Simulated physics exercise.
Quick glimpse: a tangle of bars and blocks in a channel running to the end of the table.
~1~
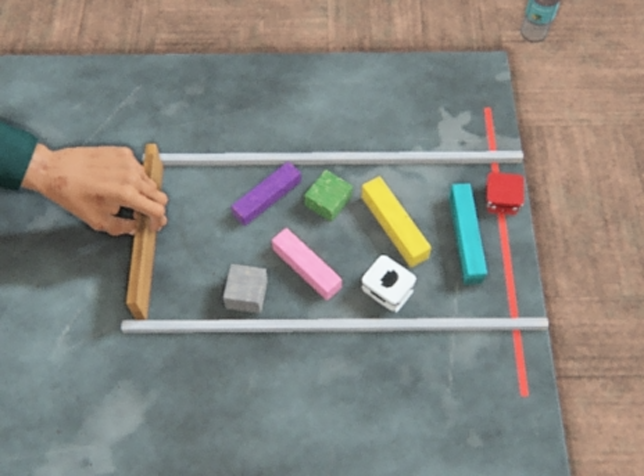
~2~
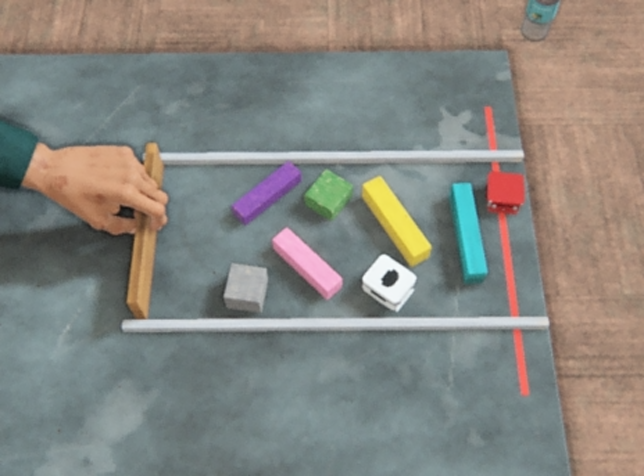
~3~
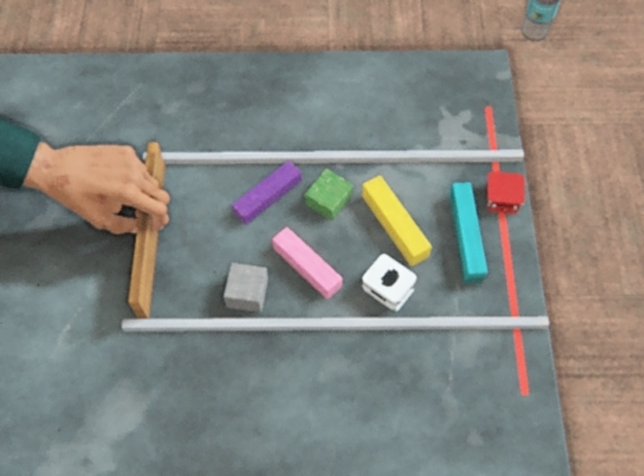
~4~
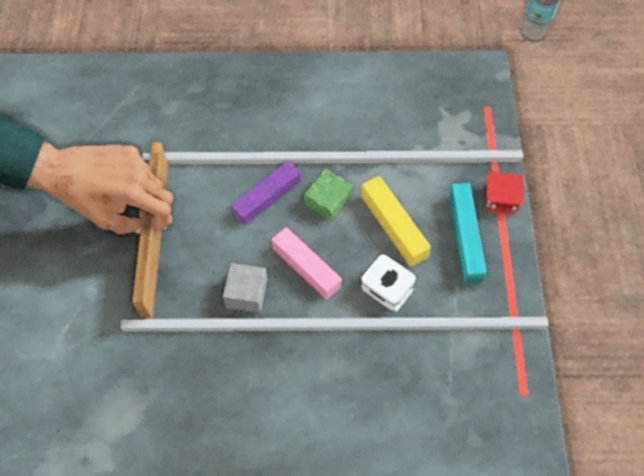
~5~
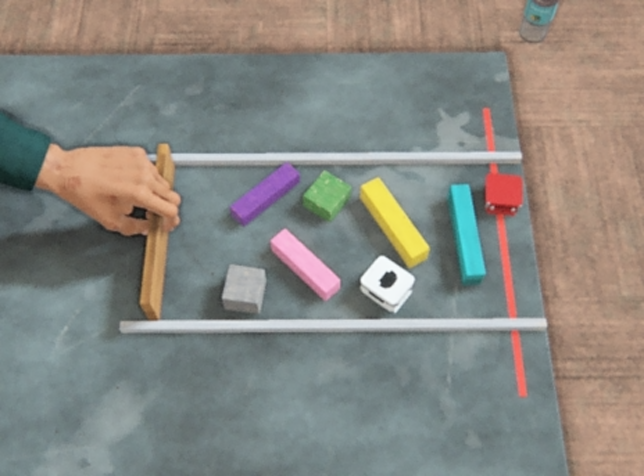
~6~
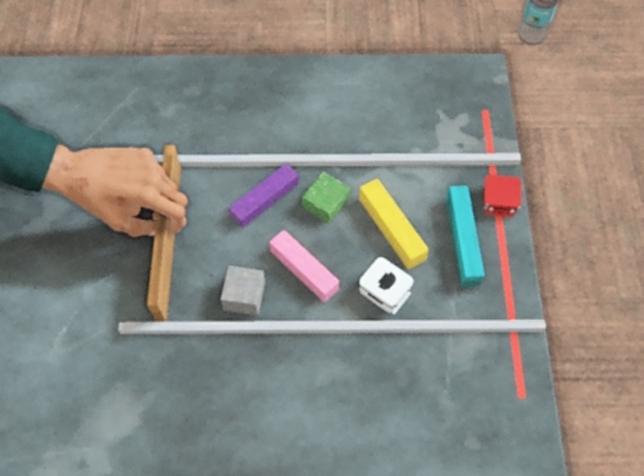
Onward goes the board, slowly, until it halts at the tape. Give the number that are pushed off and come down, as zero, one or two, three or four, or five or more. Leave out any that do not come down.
Looks like at least five of them go over the edge.
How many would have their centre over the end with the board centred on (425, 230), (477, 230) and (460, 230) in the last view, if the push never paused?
1; 4; 3.
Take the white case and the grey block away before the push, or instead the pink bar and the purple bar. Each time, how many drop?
4 for the first case, 3 for the second.
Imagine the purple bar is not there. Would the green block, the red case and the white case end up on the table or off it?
I'd say the green block stays where it is, the red case ends up down, and the white case ends up down.
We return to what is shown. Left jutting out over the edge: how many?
The total here is 1.
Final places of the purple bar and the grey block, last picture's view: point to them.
Near (507, 193) and (529, 289).
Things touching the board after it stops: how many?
2.
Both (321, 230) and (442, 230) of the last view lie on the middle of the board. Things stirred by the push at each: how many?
So 6, and at the other place 8.
Soon after, none off yet; red case at rest near (501, 196); turquoise stick at rest near (464, 235); yellow bar at rest near (393, 224).
Then, none off yet; red case at rest near (503, 196); turquoise stick moved a little near (485, 233); yellow bar moved about its own width near (457, 221).
By the end, the number that fall off is five or more; fallen, pink bar, green block, white case, yellow bar, turquoise stick and red case.
